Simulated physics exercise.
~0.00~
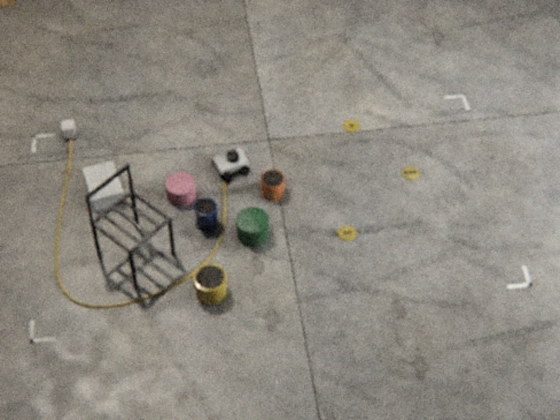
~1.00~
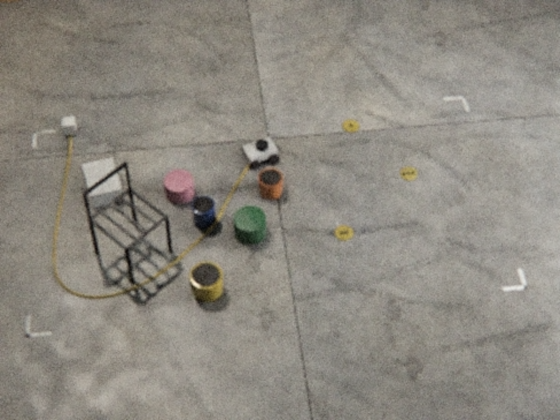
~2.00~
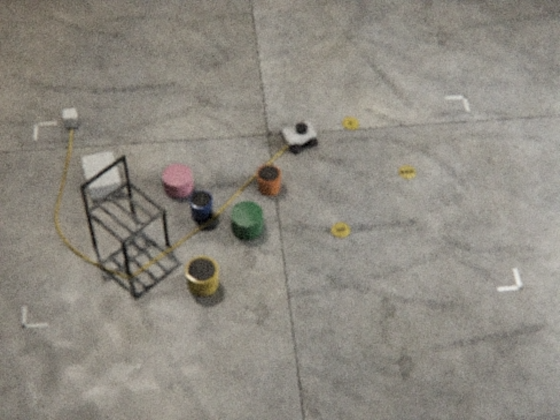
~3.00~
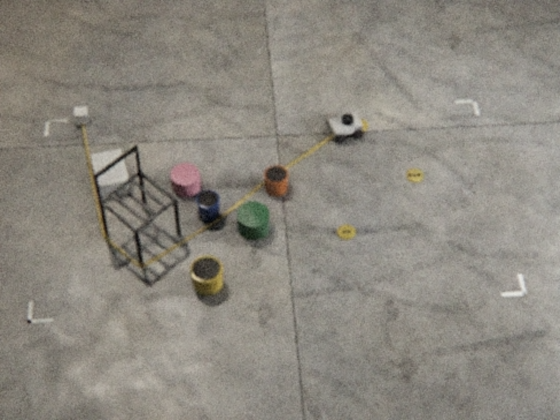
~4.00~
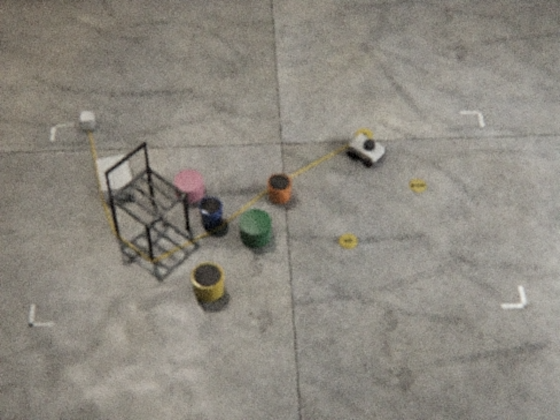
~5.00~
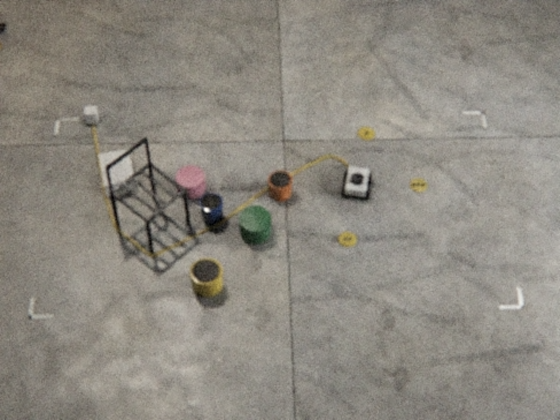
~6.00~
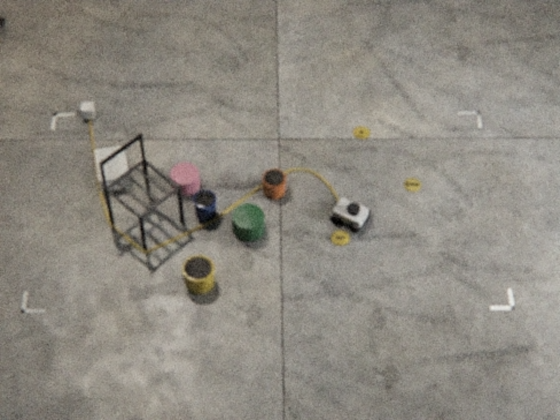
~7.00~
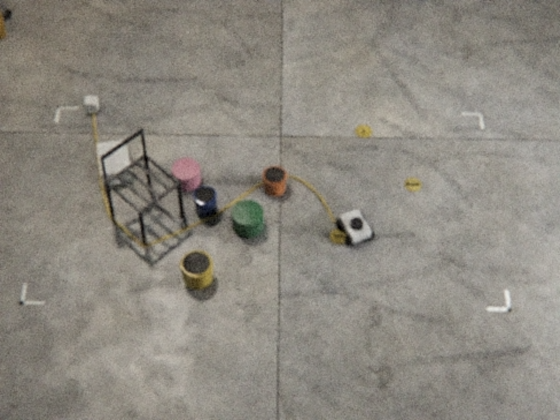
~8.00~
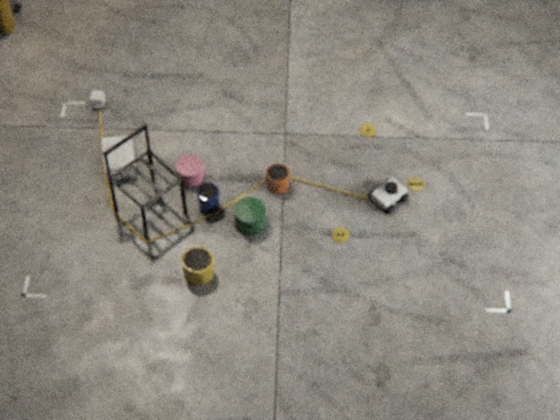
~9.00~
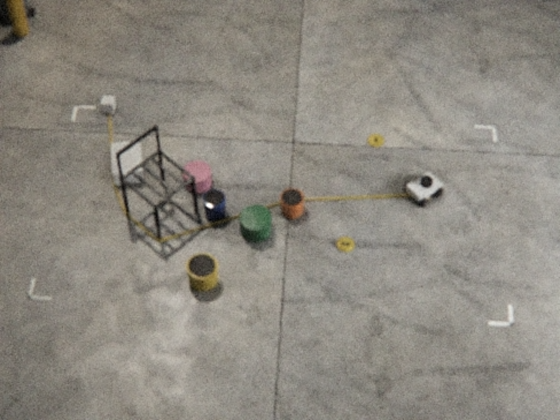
A small white cart trailing a yellow cord rolled right past a black chair-like frame and some colourful pots, turned down among the yellow floor marks, then headed right again, the tightening cord dragging the orange pot slightly, with the plug still in.
